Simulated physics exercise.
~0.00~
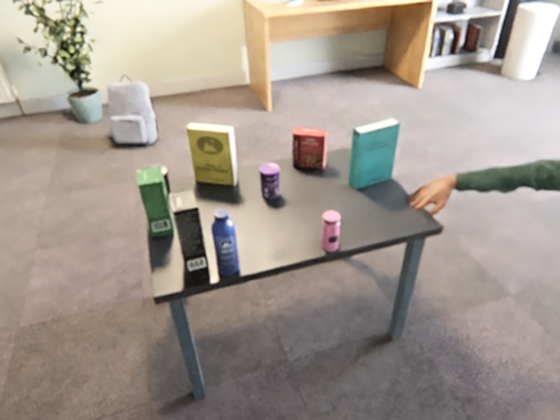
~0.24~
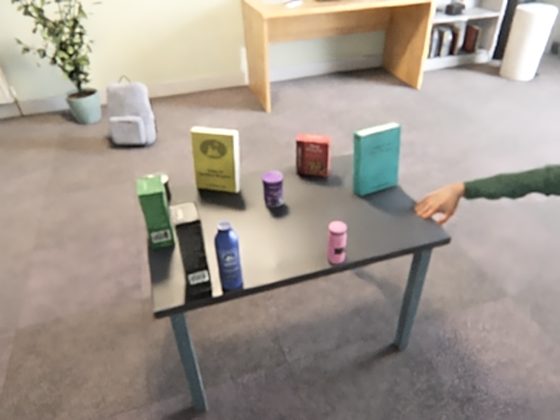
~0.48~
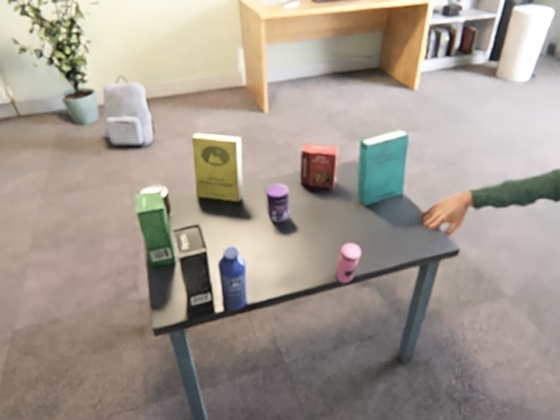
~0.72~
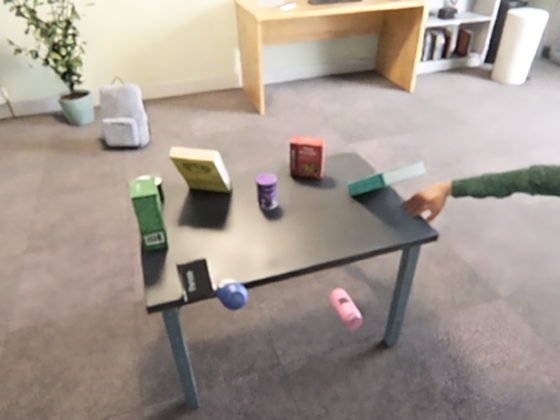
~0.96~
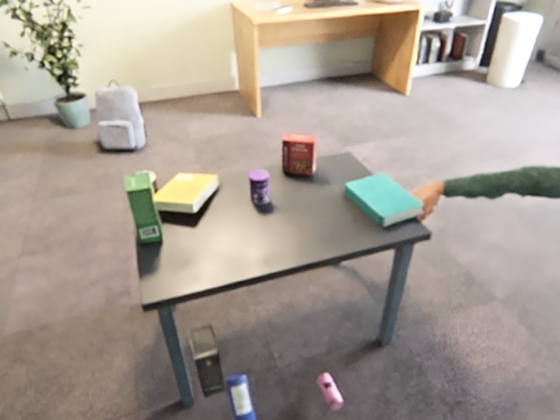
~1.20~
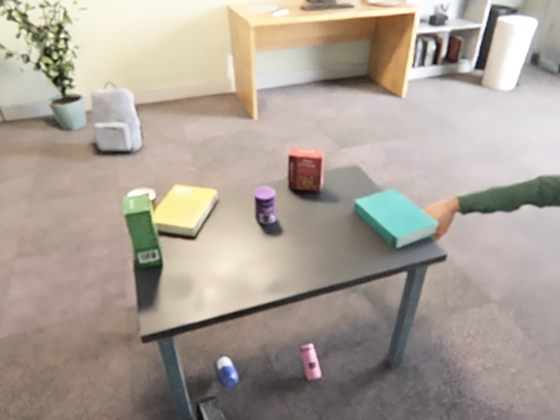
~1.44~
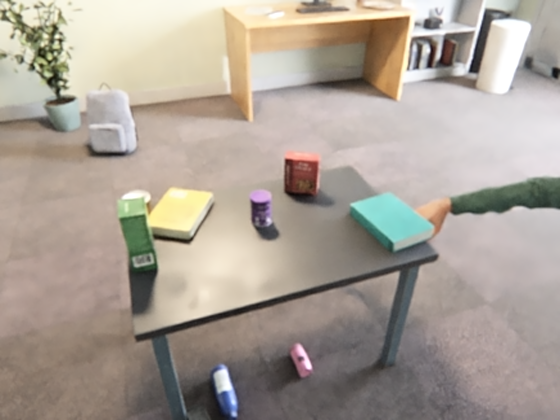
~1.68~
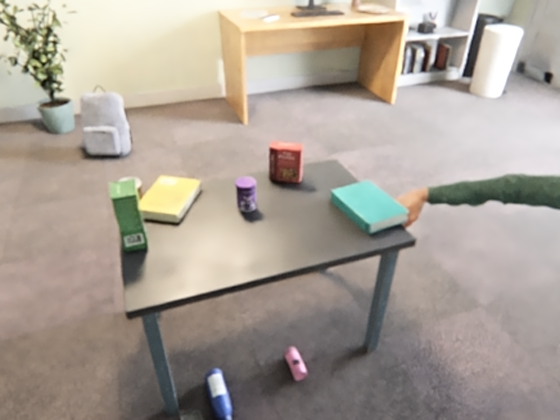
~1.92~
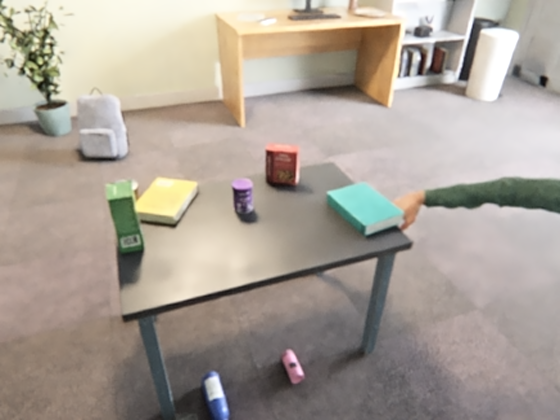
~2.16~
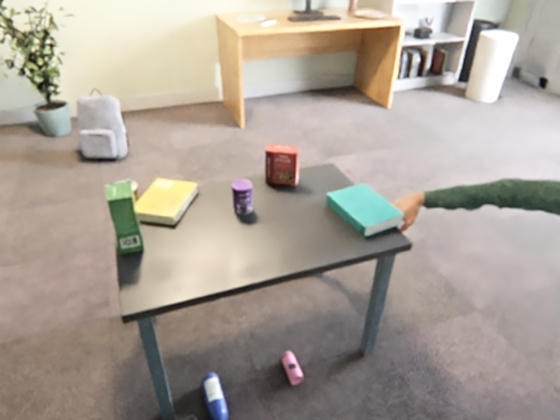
In a carpeted room with a wooden desk, a plant and a grey backpack behind, a small dark table is seen from above and in front. A yellow book, purple tin, red packet and turquoise book stand towards the back, a green carton at the left, and a black carton, blue bottle and pink shaker along the near edge, while a green-sleeved hand holds the right corner. The table jolts, and the three near items tip and drop off the front. Both books topple flat. The fallen items settle on the floor, and the rest stay upright.
